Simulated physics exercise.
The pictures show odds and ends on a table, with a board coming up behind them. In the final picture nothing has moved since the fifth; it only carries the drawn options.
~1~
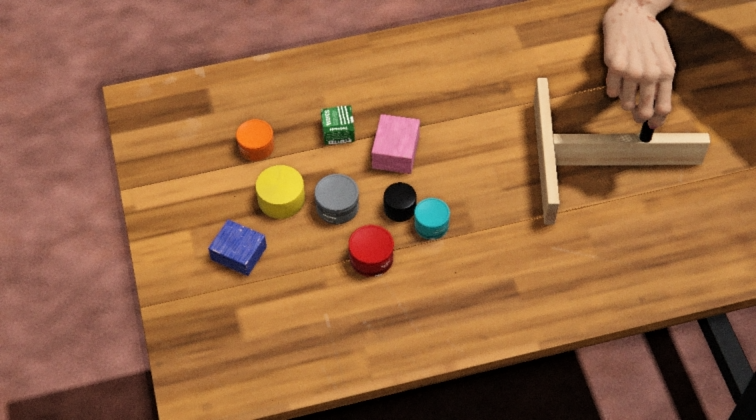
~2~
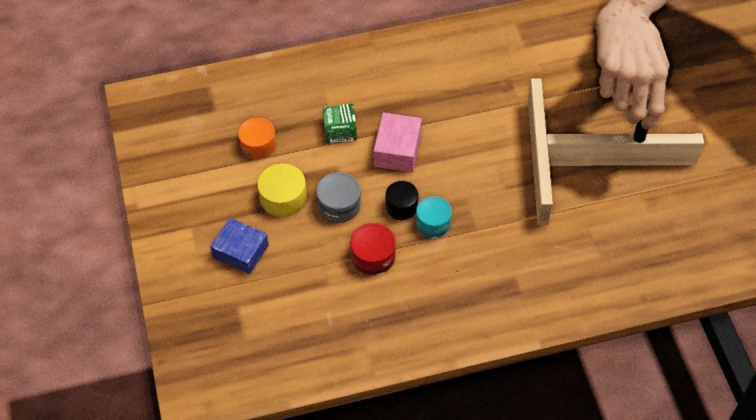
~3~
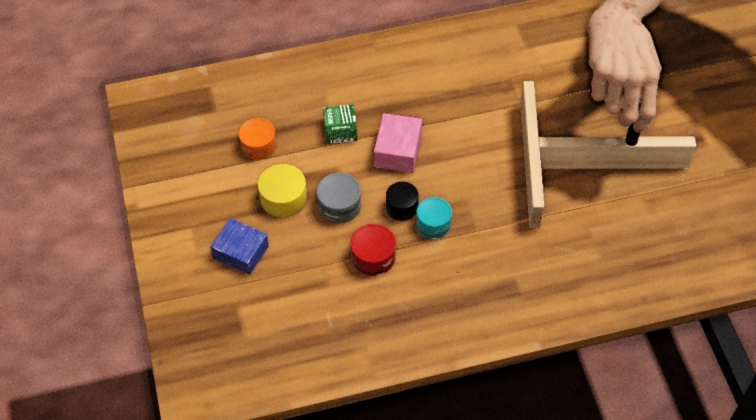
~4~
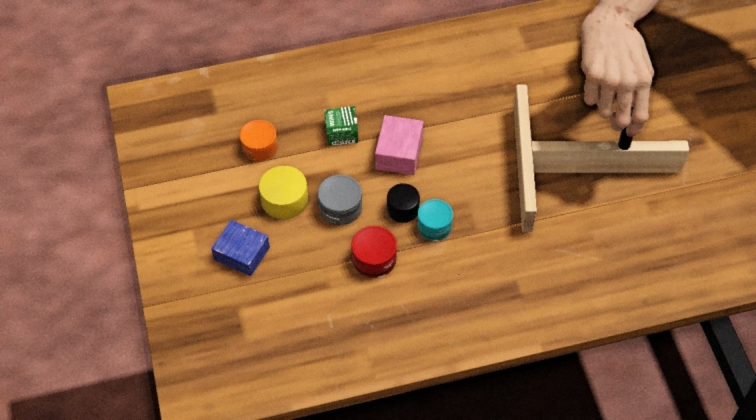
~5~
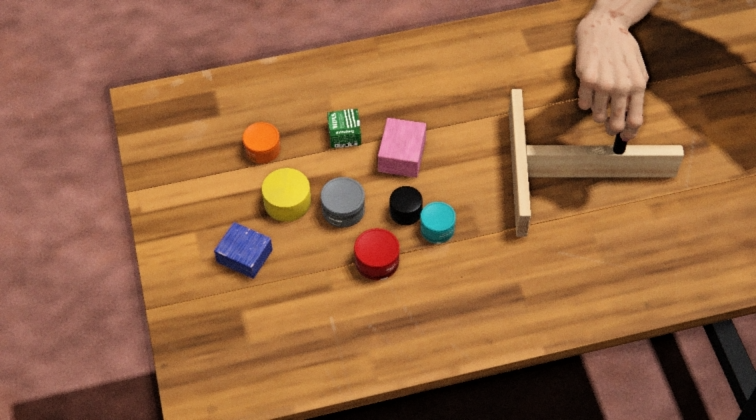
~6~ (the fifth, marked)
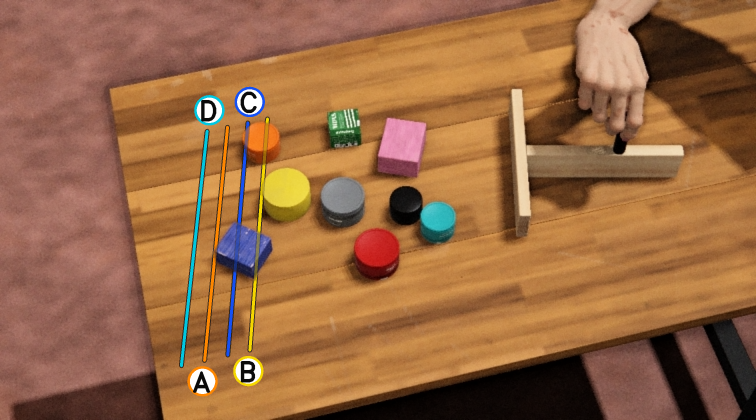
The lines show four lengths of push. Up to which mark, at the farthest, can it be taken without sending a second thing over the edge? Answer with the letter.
It can go as far as D.
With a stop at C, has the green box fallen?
No.
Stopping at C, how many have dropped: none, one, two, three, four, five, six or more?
The count is none.
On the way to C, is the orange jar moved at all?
Yes.
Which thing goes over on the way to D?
The blue block.
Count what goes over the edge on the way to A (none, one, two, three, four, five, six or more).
The count is none.
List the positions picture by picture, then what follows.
Turquoise tub (432, 219); orange jar (255, 140); black tin (400, 203), in the first picture.
Board (542, 139); yellow tin (282, 190), in the second picture.
Board (534, 141); grey tub (339, 198), in the third picture.
Board (526, 146); red jar (374, 252), in the fourth picture.
Board (521, 150); turquoise tub (438, 223); orange jar (262, 143); black tin (406, 206), in the fifth picture.
On the marked copy, A at (217, 236); B at (259, 227); C at (238, 232); D at (195, 241).
Following D. Soon after the start, board (406, 174); red jar (366, 260); turquoise tub (383, 230).
Later, board (289, 199); blue block (221, 260); yellow tin (222, 187).
In the end, board (195, 219); blue block over the edge; grey tub (138, 226); one fallen.
As for the rest, A is within the limit but short; B is within the limit but short; C is within the limit but short.
